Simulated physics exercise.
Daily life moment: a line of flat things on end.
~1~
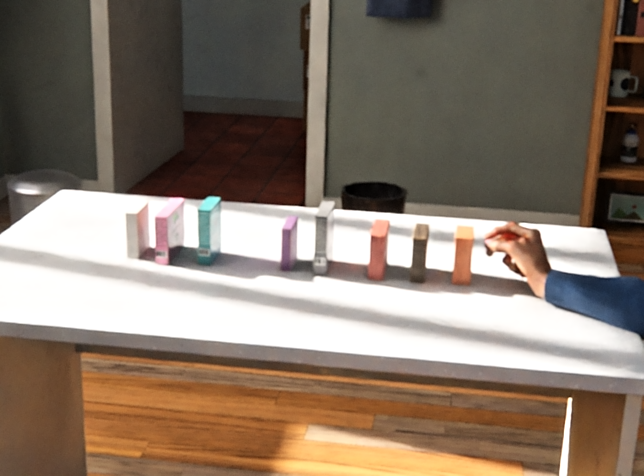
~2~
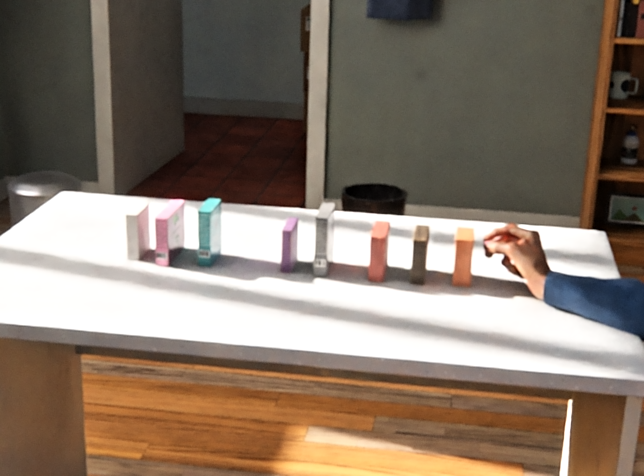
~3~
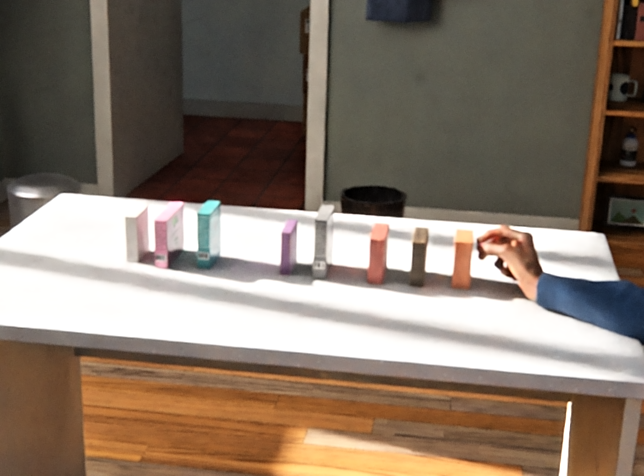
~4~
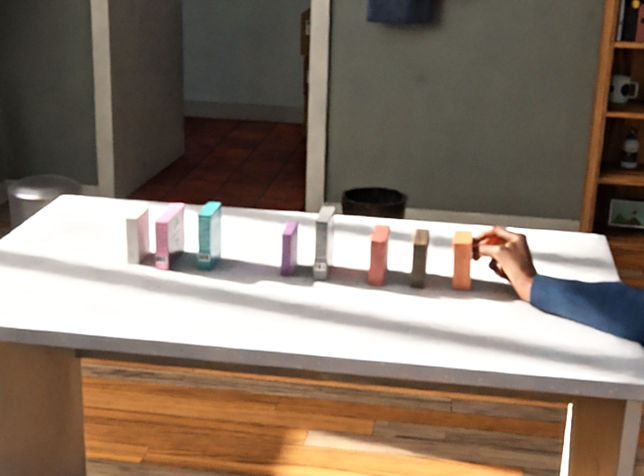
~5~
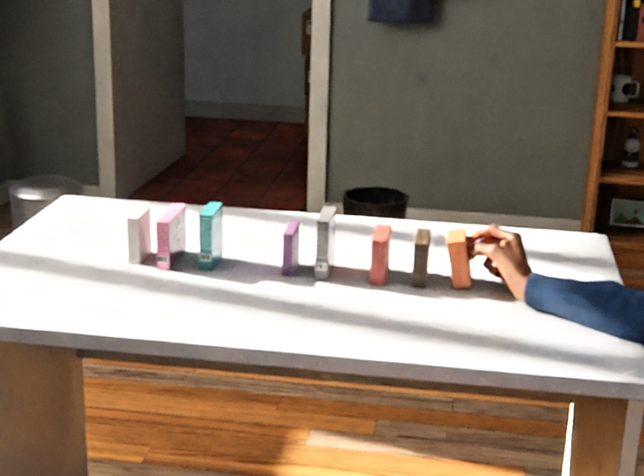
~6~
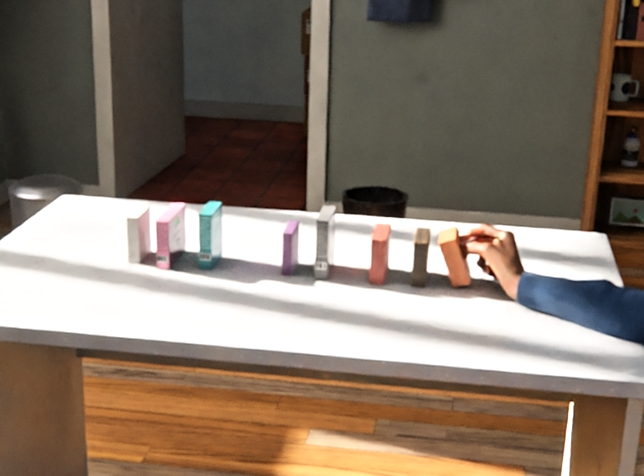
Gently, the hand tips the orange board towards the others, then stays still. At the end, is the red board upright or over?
It comes down.
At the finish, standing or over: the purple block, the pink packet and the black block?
At the end the purple block has fallen, the pink packet is standing, and the black block has fallen.
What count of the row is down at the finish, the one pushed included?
That makes 5 altogether.
Then, 0.50 s past the last view, orange board 69° over; red board rocked 55° from its first pose near (357, 256); black block rocked 65° from its first pose.
Then, 0.90 s past the last view, orange board 71° over; red board on its side near (346, 266); grey packet on its side; purple block on its side.
Finally, down or leaning hard on the table, red board, purple block, black block and grey packet; the other 2 still in place. Final places as the last picture's camera would see them, red board near (346, 266).
